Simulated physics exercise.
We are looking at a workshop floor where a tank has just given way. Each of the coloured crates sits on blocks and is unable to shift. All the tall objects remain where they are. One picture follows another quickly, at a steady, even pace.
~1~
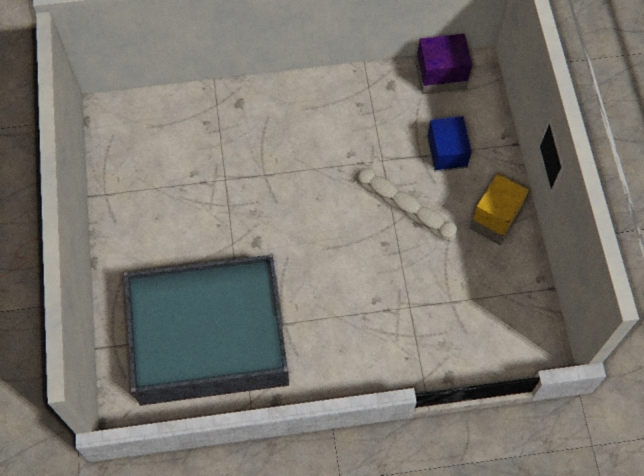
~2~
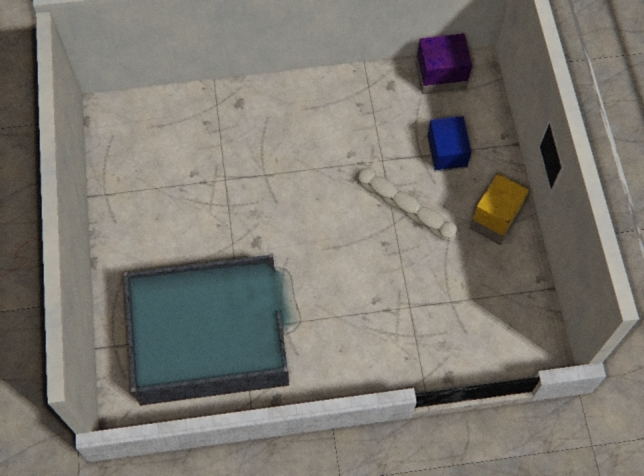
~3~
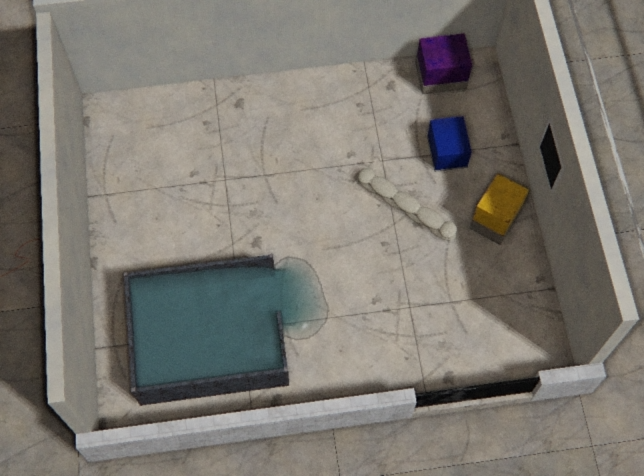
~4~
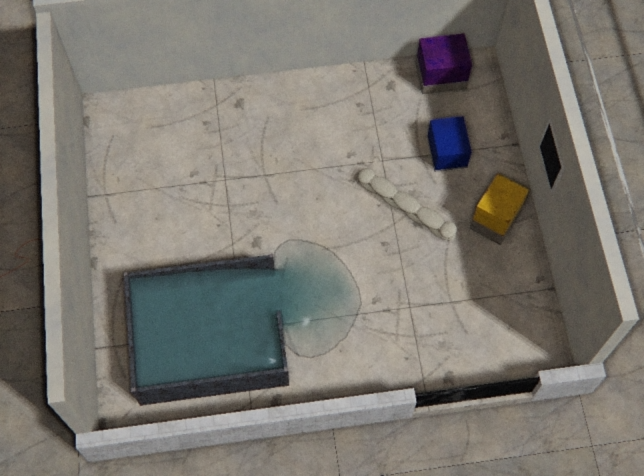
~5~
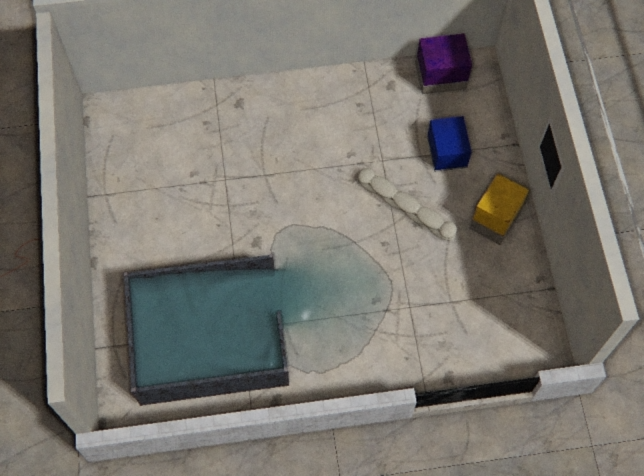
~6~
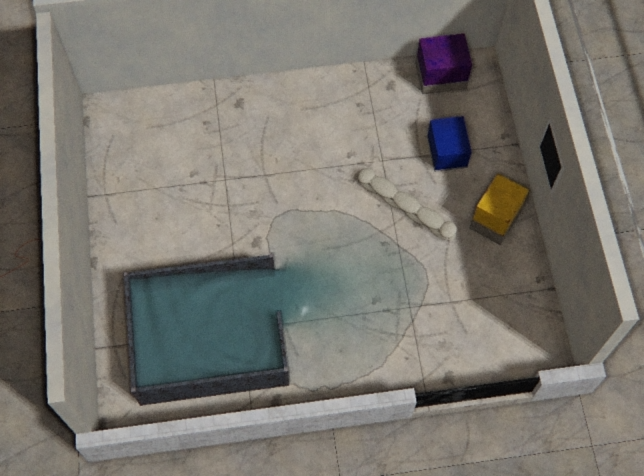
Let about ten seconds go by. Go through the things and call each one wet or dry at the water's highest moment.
Called one by one: The purple crate is dry; the blue crate is wet; the yellow crate is dry.
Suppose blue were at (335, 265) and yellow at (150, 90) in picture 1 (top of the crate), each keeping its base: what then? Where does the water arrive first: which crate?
Going by the pictures, it's the one in blue.
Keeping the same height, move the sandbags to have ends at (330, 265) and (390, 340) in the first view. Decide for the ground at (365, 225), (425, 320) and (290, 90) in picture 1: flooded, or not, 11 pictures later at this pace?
Spot by spot: Soaked; soaked; spared.
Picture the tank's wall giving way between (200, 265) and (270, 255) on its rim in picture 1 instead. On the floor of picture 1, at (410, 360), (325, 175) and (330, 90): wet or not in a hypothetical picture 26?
Going through them in turn: Still unsoaked, then reached by the flood, then reached by the flood.
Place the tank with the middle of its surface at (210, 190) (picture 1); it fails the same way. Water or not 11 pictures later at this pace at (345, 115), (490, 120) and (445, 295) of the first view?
First drenched; next drenched; last drenched.
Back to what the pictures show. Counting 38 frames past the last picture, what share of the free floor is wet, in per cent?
My estimate is close to 70 per cent.
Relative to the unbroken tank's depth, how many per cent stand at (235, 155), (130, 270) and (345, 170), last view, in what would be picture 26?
Around 0, 0 and 6 %.
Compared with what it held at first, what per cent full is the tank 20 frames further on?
Somewhere around 46 %, give or take.
A moment on, water covers 30 % of the floor; the purple crate not reached, the blue crate not reached, the yellow crate water round its plinth.
Next, water covers 40 % of the floor; the purple crate not reached, the blue crate not reached, the yellow crate water round its plinth.
Then, water covers 45 % of the floor; the purple crate water round its plinth, the blue crate water round its plinth, the yellow crate water round its plinth.
Later, water covers 70 % of the floor; the purple crate water round its plinth, the blue crate water round its plinth, the yellow crate water round its plinth.
In the end, water covers 90 % of the floor; the purple crate stayed above the water, the blue crate was topped, the yellow crate stayed above the water.
